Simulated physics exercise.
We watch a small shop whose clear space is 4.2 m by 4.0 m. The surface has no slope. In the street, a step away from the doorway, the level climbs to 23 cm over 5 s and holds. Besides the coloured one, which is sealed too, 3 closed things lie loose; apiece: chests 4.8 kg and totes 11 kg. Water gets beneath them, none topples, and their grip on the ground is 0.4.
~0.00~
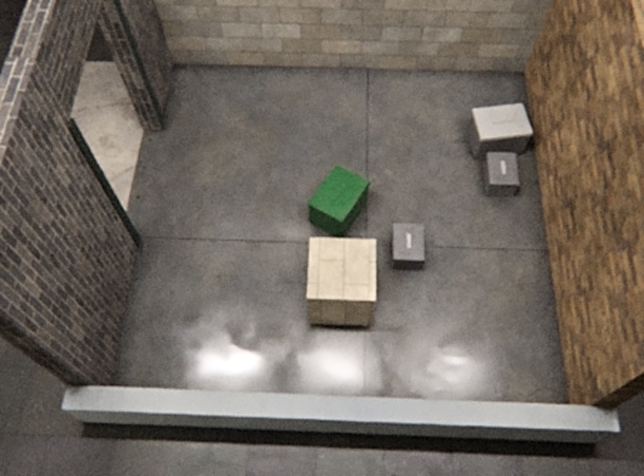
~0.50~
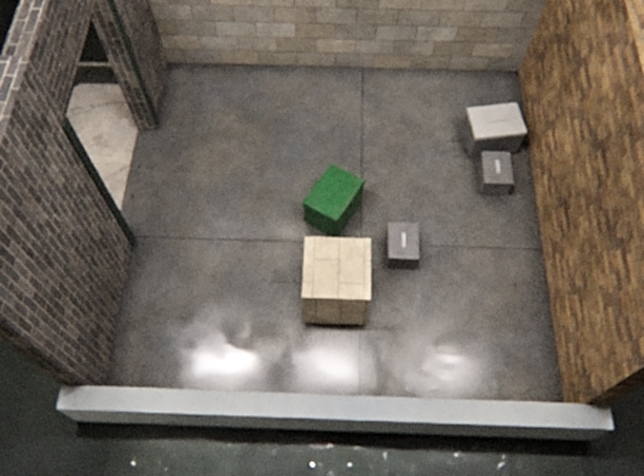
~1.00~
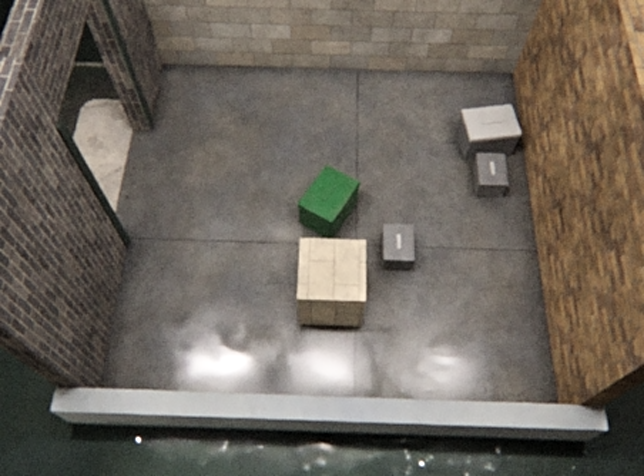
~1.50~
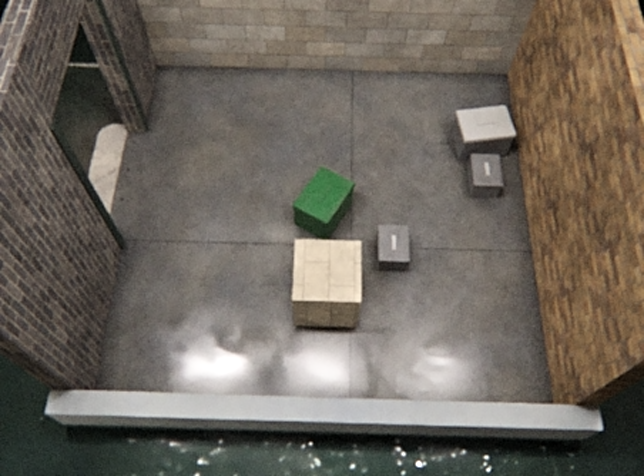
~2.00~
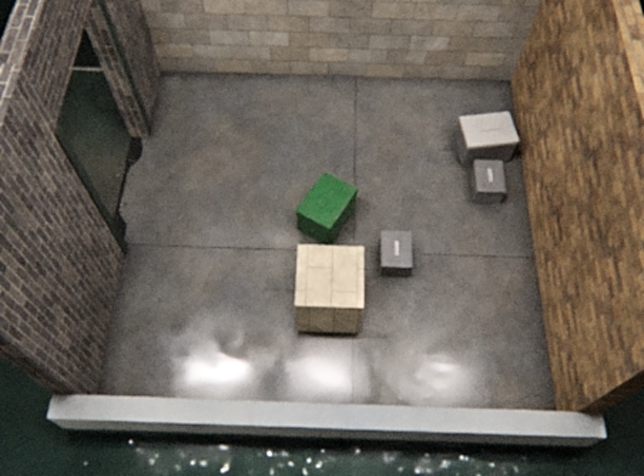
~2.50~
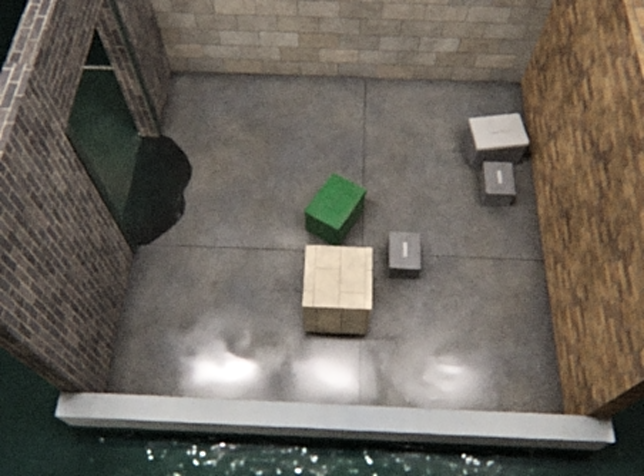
We see a green chest and several pale and grey boxes on a walled shop floor as dark water spreads over the ground outside, then enters through the left doorway in a small rounded patch, while the objects stay still.
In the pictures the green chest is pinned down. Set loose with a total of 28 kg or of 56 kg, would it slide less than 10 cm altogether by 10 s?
For it, only the larger load is enough.
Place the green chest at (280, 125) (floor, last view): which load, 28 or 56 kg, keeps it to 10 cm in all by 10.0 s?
Either load holds.
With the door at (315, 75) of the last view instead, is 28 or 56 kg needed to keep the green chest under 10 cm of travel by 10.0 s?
Then only the higher weight holds it.
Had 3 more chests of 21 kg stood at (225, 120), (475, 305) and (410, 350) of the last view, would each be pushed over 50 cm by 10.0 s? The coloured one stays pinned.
In turn: Less, less, under.
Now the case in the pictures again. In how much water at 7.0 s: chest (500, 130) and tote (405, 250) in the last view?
About 6 and 4 cm.
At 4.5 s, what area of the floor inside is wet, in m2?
Some 5.5 m2.
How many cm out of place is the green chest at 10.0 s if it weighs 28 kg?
Roughly 80 cm.
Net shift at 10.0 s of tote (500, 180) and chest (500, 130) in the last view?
In that order: 120 cm, 140 cm.
After 3.5 s the green chest would be 0 cm from its start with 28 kg and 0 cm from its start with 56 kg; 0 cm of water round it then.
After 4.5 s the green chest would be 0 cm from its start with 28 kg and 0 cm from its start with 56 kg; 4 cm of water round it then.
After 7.0 s the green chest would be 22 cm from its start with 28 kg and 0 cm from its start with 56 kg; 8 cm of water round it then.
After 10.0 s the green chest would be 78 cm from its start with 28 kg and 0 cm from its start with 56 kg; 9 cm of water round it then.
